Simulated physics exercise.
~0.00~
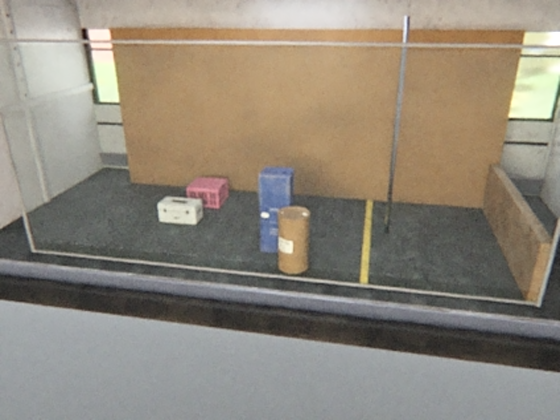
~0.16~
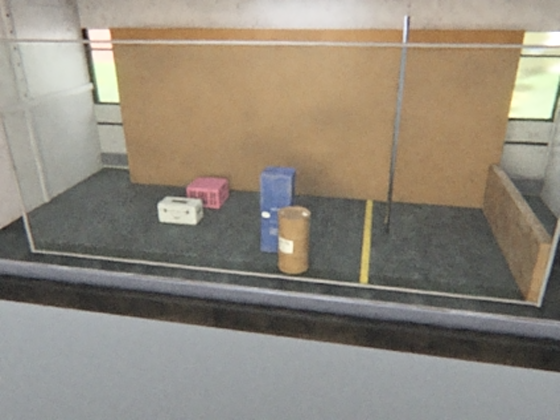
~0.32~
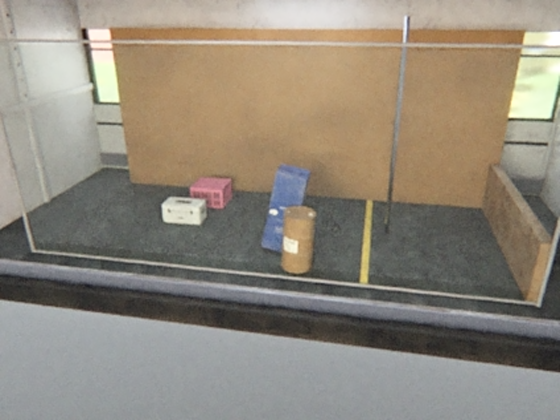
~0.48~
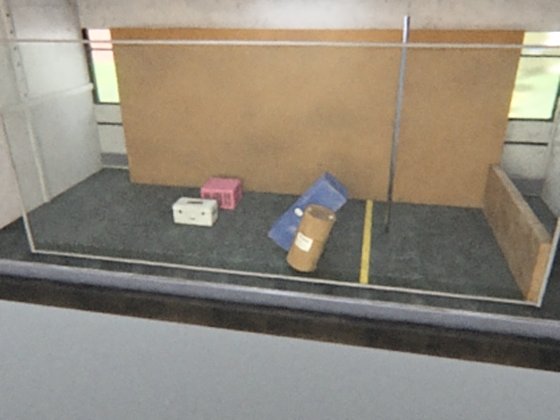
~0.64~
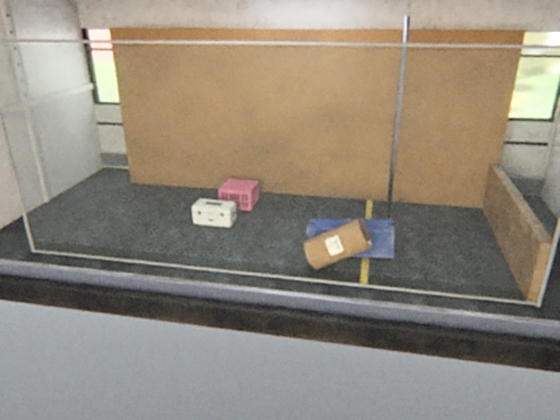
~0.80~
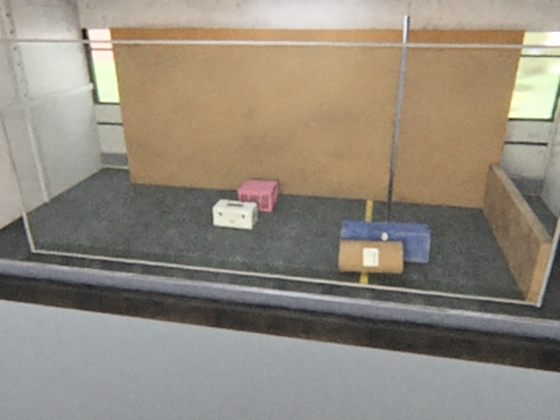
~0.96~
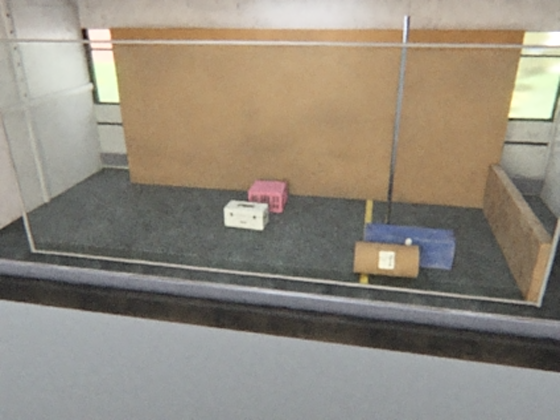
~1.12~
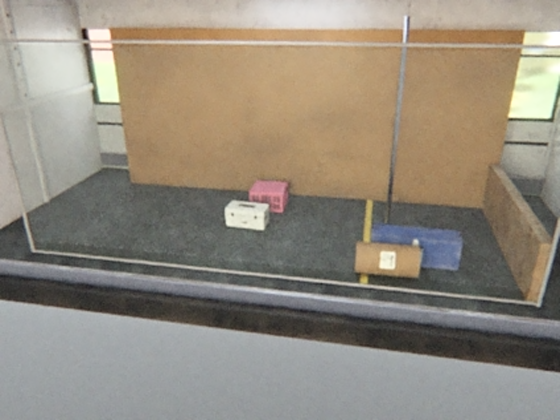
We see a blue tall box and a brown drum tip over to the right and slide across a yellow line, while a white toolbox and a pink crate slide right, staying upright; all come to rest, the toolbox and crate short of the line.
